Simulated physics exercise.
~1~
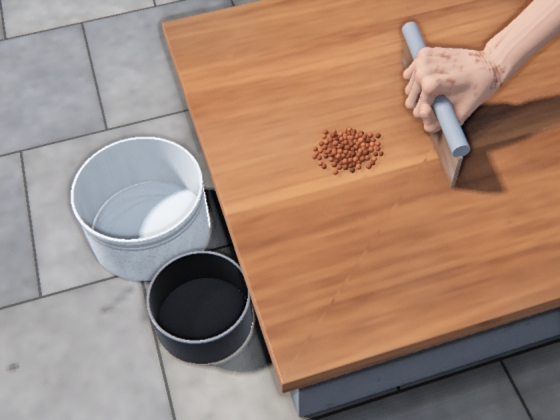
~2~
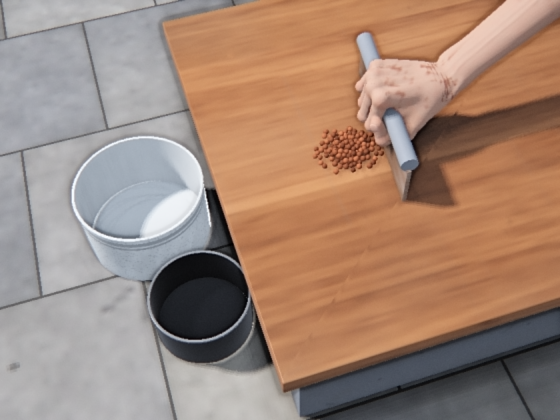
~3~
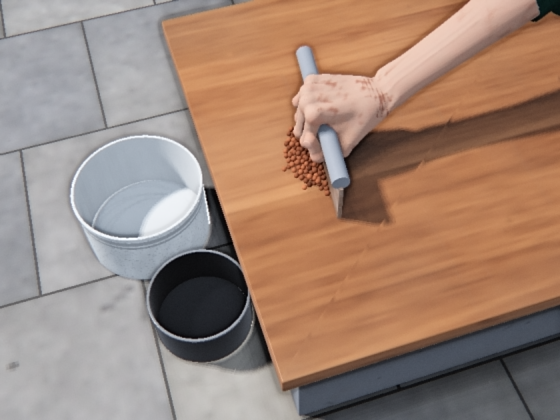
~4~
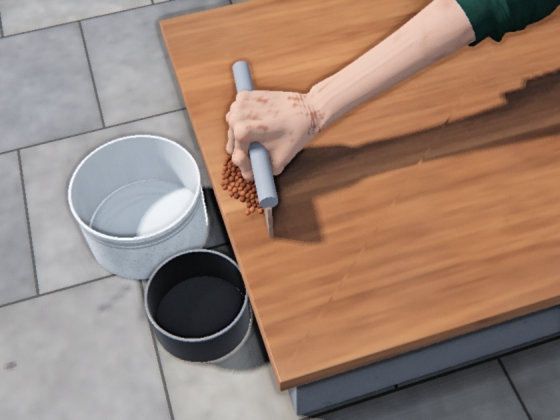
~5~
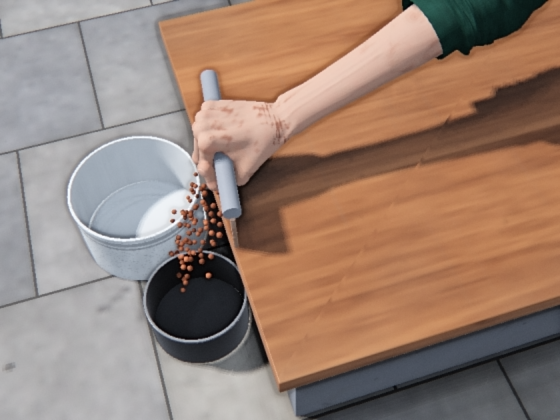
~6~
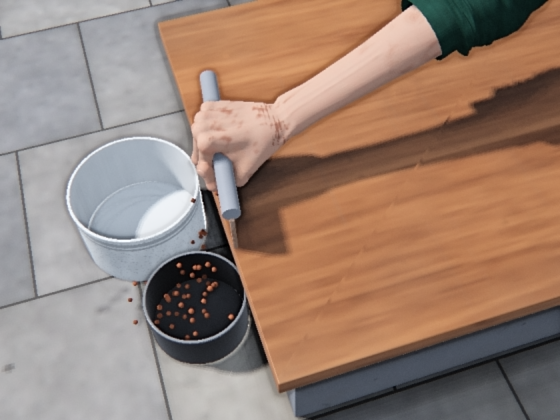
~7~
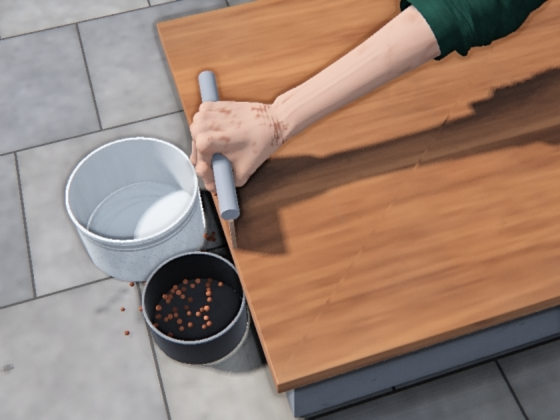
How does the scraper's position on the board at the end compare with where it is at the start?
At the start the scraper is well in on the board, to the right of the heap of pellets. By the end it is much farther left and slightly lower in view, at the board's left edge beside the pots.
